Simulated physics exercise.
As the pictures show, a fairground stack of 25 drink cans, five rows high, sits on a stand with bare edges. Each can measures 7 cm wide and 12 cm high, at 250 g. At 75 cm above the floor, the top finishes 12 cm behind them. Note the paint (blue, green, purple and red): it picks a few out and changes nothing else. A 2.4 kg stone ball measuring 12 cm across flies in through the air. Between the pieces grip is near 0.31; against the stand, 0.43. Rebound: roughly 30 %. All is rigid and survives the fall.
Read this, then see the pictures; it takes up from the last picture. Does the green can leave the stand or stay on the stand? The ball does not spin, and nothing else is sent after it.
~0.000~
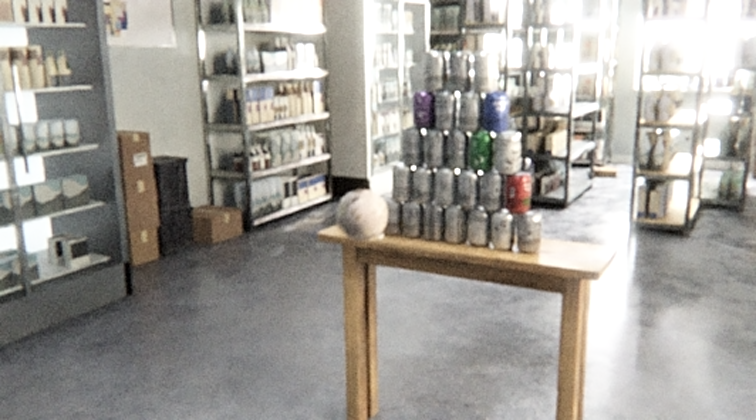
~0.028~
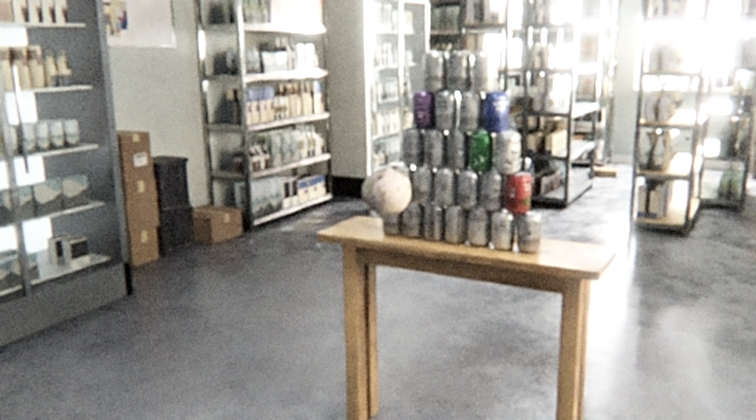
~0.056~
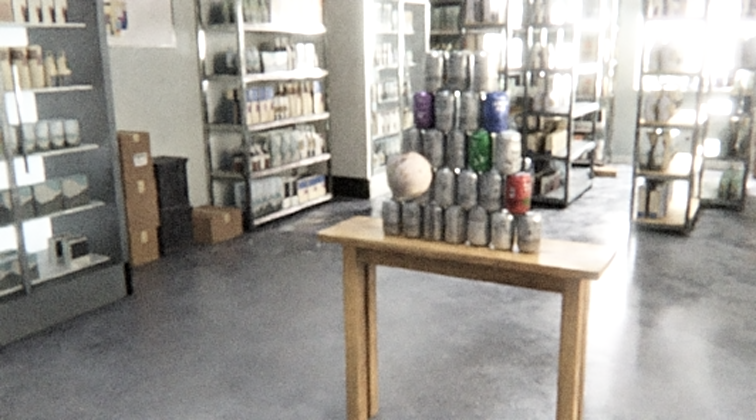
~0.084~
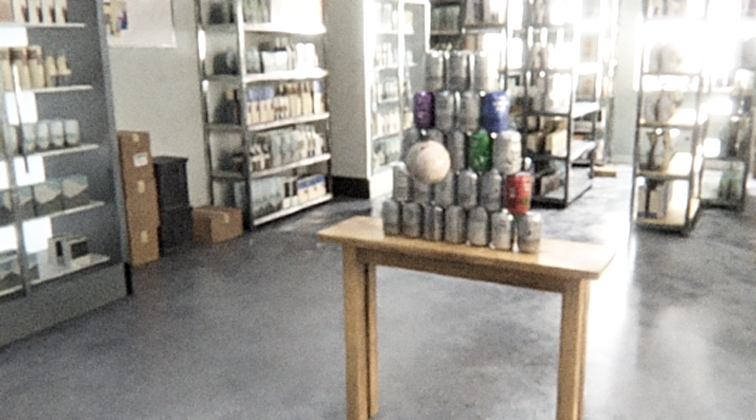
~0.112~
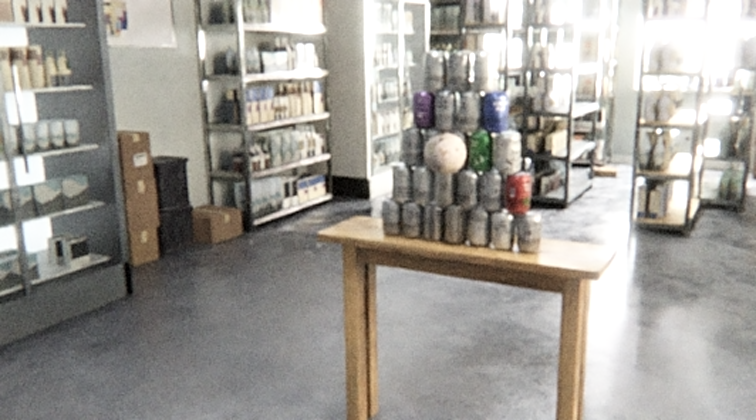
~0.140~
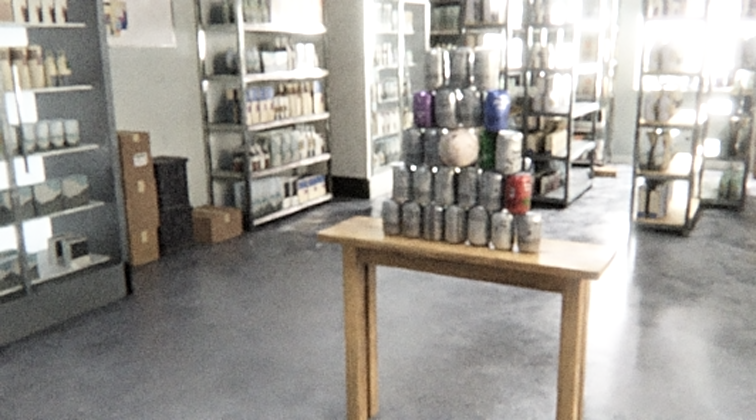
It goes over the edge.
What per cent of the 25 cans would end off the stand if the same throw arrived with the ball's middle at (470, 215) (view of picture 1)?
It would then come to 60 per cent.
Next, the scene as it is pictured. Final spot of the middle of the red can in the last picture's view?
It ends up centred close to (567, 233).
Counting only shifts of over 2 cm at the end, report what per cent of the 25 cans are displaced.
The shifted ones make up 60 per cent.
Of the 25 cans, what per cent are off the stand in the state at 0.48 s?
At that instant, 10 percent.
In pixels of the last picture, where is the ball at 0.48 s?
It should be near pixel (544, 244).
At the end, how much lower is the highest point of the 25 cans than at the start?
I'd put it at around 36 cm.
By 0.48 s, ball still moving; 3 of the 25 cans off the stand; green can tilted 5°, 52 cm lower; blue can upside down.
By 0.97 s, ball still moving; 10 of the 25 cans off the stand; green can tilted 22°, 96 cm lower; red can upside down.
When it is over (1.4 s), ball rolling away; 11 of the 25 cans off the stand; green can on its side; red can upside down; purple can on its side. In pixels of the last frame, middles, red can near (567, 233).
